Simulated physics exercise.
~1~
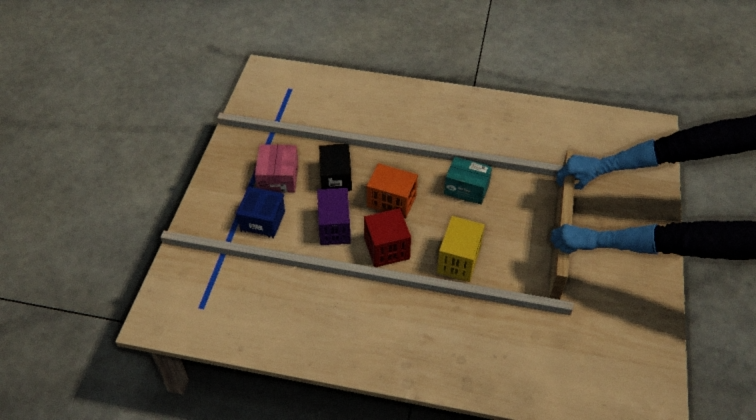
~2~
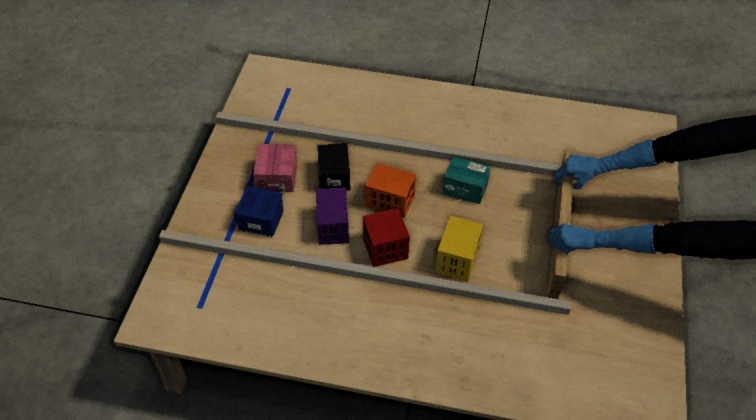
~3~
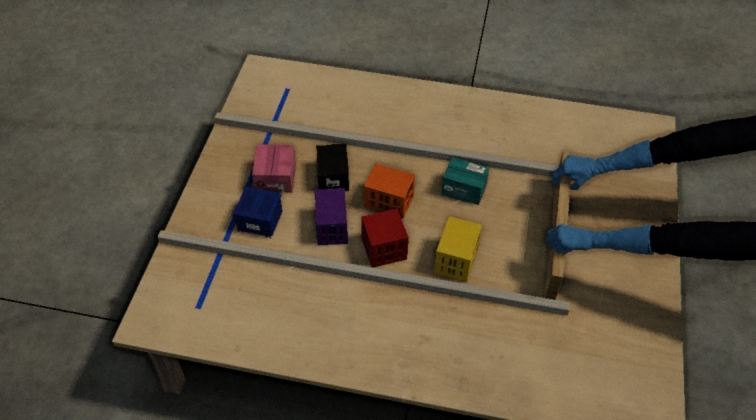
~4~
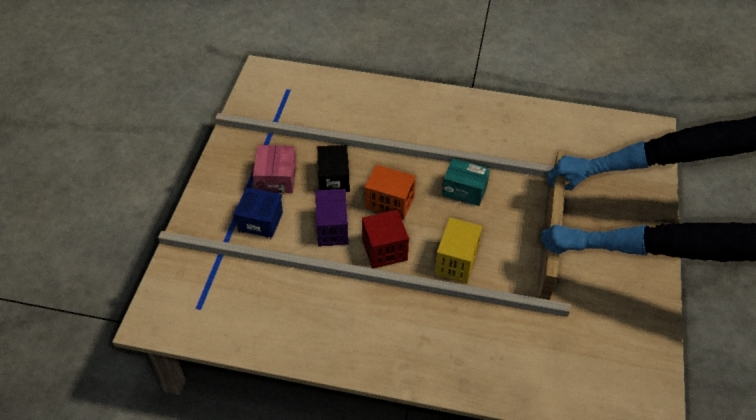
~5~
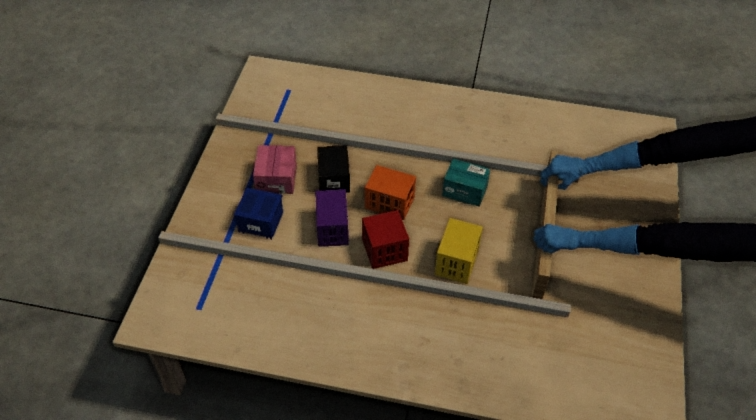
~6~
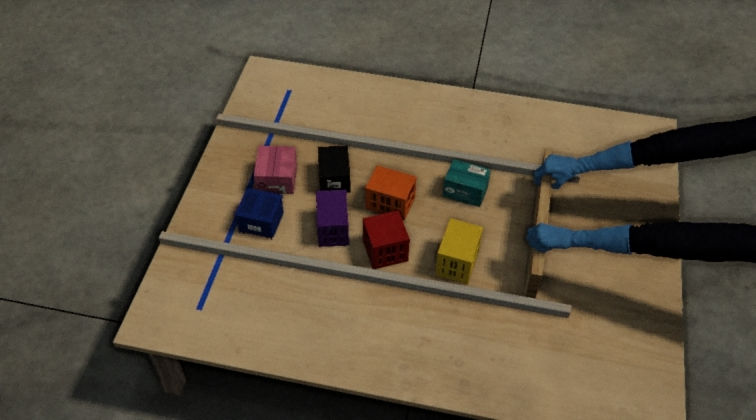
A plank held upright by two blue-gloved hands slides slowly a short way left between two battens on a wooden platform. Ahead of it, eight colourful boxes and crates stay where they are, the pink and blue ones nearest a strip of blue tape, and a gap still separates the plank from them.
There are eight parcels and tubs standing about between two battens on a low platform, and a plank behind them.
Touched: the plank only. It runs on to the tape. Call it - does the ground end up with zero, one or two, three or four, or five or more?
The ground ends up with three or four.
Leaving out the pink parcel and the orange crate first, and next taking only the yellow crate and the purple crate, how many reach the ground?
The first count is 2 and the second is 1.
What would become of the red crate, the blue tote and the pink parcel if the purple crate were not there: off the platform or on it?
Well, the red crate hangs in there, the blue tote leaves the top, and the pink parcel leaves the top.
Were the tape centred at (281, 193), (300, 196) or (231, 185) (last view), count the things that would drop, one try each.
It would be 1, 1 and 5.
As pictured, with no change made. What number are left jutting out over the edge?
It's 2.
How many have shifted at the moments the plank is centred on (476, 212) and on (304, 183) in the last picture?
Answer - first 2, then 8.
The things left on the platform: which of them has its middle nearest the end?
That would be the black parcel.
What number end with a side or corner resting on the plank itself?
At rest, 3 are in contact.
Soon after, none off yet; pink parcel at rest near (276, 170); blue tote at rest near (260, 214); black parcel at rest near (334, 170).
After that, none off yet; pink parcel at rest near (276, 170); blue tote displaced a little near (248, 212); black parcel displaced a little near (325, 165).
And then, none off yet; pink parcel displaced about its own width near (220, 158); blue tote displaced well along near (177, 200); black parcel displaced well along near (257, 153).
In the end, the number that fall off is three or four; gone, purple crate, blue tote and pink parcel.
